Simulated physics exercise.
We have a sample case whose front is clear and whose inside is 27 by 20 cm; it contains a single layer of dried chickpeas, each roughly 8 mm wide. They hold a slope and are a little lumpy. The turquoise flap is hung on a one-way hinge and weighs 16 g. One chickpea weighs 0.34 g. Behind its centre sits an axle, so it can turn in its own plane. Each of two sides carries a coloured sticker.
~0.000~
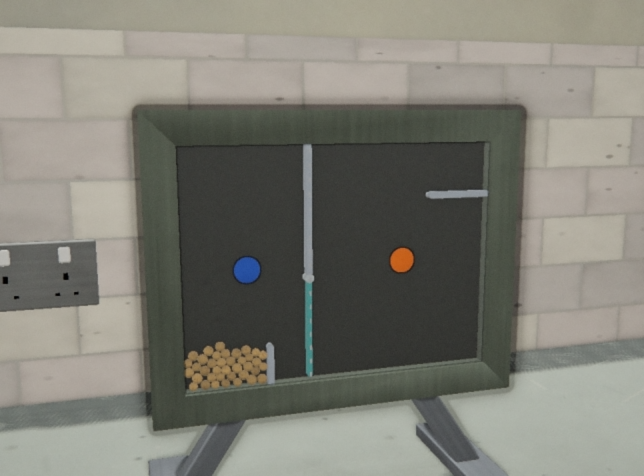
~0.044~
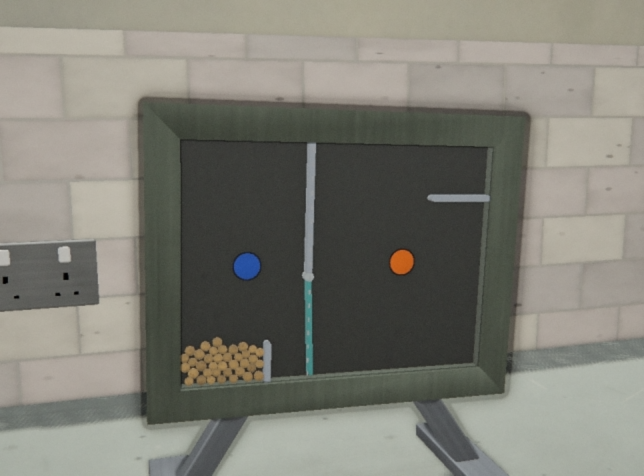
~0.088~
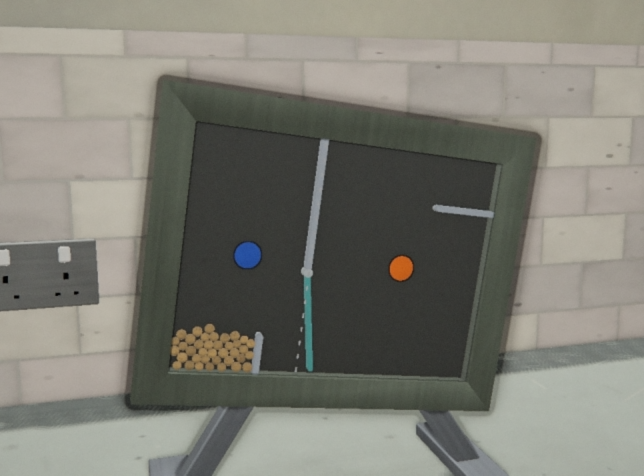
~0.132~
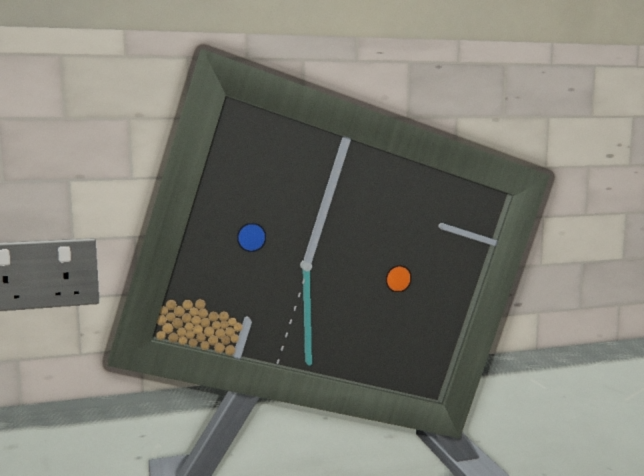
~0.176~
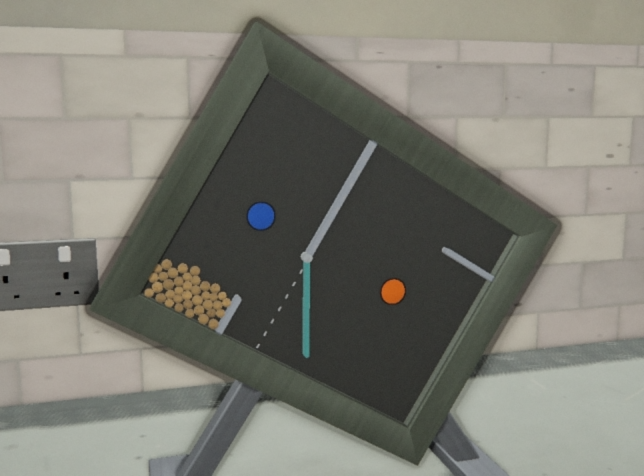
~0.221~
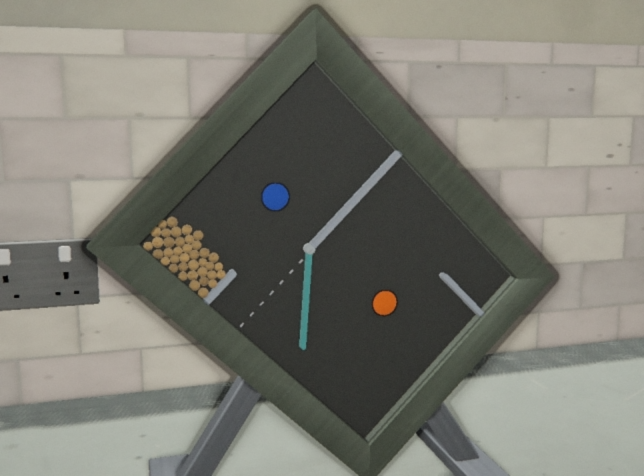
A framed case of small tan balls turns clockwise while its turquoise flap hangs nearly straight down.
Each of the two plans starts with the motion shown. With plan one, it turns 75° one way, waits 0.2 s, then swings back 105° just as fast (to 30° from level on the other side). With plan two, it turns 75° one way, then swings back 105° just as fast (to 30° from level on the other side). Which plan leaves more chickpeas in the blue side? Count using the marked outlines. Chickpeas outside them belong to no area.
Go with the plan named later.
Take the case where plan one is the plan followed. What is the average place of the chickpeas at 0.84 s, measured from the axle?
The middle sits around 2 cm left and 9 cm below.
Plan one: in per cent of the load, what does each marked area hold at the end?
Tally: Orange side = 60; blue side = 40.
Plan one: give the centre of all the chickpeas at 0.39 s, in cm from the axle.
Roughly 10 centimetres to the left and 7 centimetres above.
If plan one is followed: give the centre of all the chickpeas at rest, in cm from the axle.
It lies close to 1 centimetres right and 10 centimetres below.
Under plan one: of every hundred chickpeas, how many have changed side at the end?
About 60 in a hundred.
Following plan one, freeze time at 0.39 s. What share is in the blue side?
Roughly 100 per cent of it.
Plan one. 0.39 s, it stands 75° clockwise; the chickpeas' middle is 10 cm left of and 7 cm above the centre; blue 100 %; turquoise flap open 46°.
After 0.84 s, it stands 21° clockwise; the chickpeas' middle is 2 cm left of and 9 cm below the centre; orange 60 %, blue 40 %; turquoise flap open 38°.
After 1.08 s, it stands 30° anticlockwise; the chickpeas' middle is 6 cm right of and 7 cm below the centre; orange 60 %, blue 40 %; turquoise flap shut.
At rest by 1.8 s, it stands 30° anticlockwise; orange 60 %, blue 40 %; turquoise flap shut.
Plan two would end with orange 40 %, blue 60 %.
